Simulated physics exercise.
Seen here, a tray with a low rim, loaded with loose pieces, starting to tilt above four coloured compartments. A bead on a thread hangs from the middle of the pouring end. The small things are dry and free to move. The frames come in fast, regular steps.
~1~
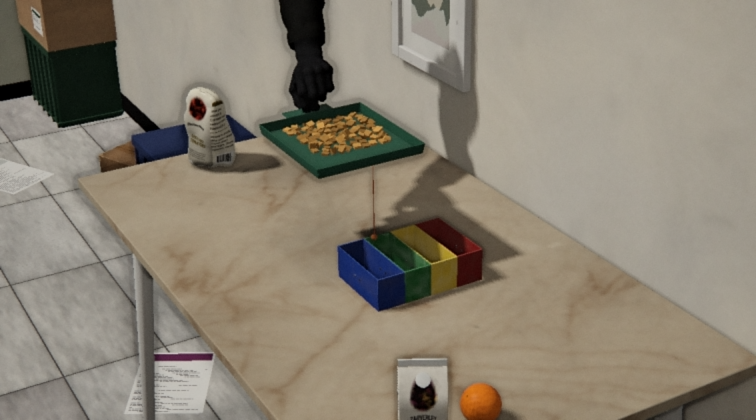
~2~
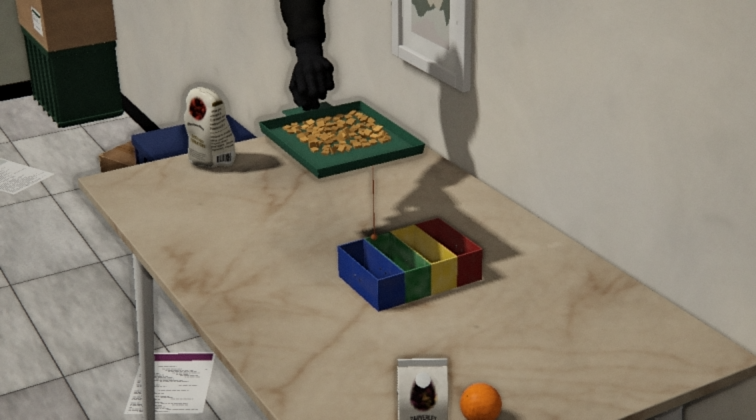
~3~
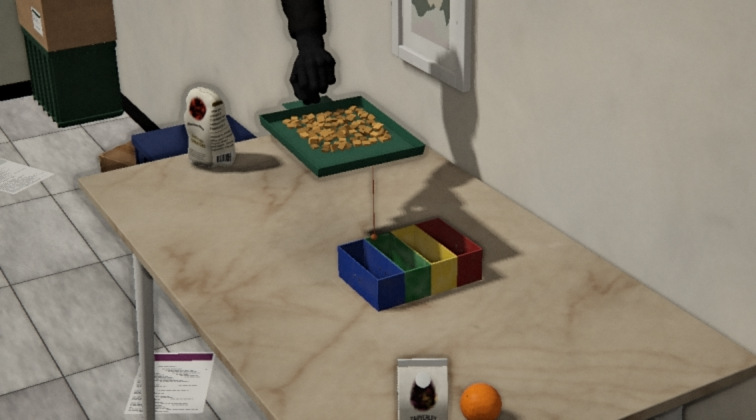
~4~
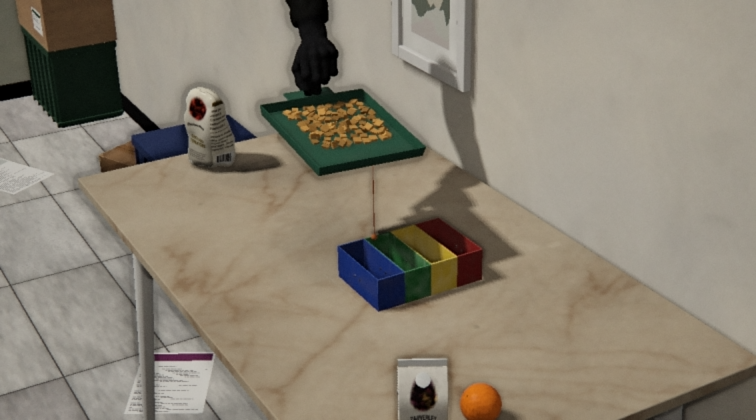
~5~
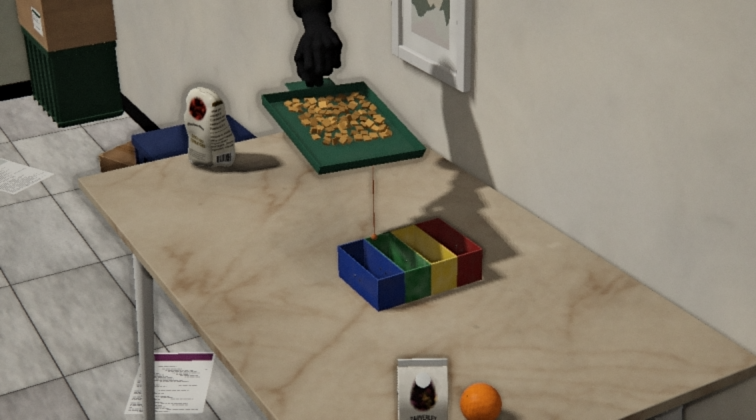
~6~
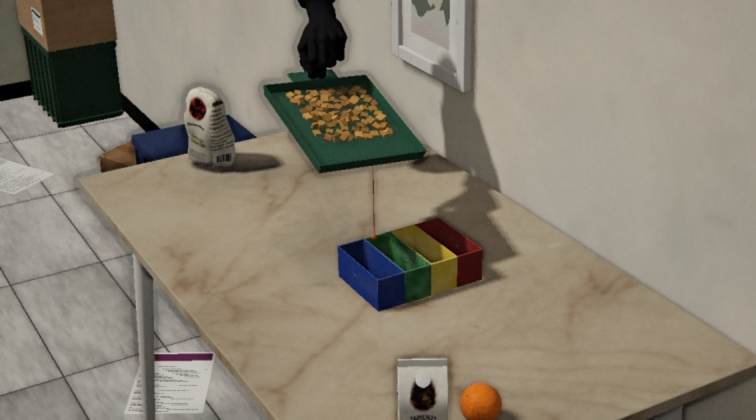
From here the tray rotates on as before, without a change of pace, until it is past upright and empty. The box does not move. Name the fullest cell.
The yellow cell gets the most.
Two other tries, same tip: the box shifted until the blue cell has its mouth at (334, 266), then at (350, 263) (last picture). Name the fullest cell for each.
First the red one, then red.
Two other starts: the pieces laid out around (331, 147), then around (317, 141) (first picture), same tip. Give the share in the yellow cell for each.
About 30 and 30 per cent.
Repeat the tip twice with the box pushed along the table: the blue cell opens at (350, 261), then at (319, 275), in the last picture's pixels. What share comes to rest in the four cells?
Roughly 90 per cent, and 30 per cent.
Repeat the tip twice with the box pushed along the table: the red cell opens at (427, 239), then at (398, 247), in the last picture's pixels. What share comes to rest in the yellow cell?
First some 30, then 0 per cent.
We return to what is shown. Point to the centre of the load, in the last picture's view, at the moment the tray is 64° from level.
Around (394, 149).
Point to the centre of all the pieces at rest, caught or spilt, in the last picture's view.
Close to (422, 271).
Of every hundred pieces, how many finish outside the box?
Roughly 0 in a hundred.
Just after the last frame, tray tipped steeply; almost all on the tray; just a few in the green cell; about a tenth falling or outside the box.
A moment on, tray tipped past a quarter turn; roughly two thirds on the tray; about a tenth in the yellow cell; about a tenth in the red cell; about a tenth in the green cell; just a few falling or outside the box.
Further on, tray tipped past a quarter turn; roughly a third in the yellow cell; roughly a quarter in the green cell; roughly a quarter in the red cell; about a tenth in the blue cell; just a few falling or outside the box.
When it is over, tray tipped past a quarter turn; roughly a third in the yellow cell; roughly a quarter in the green cell; roughly a quarter in the red cell; about a tenth in the blue cell; just a few outside the box.
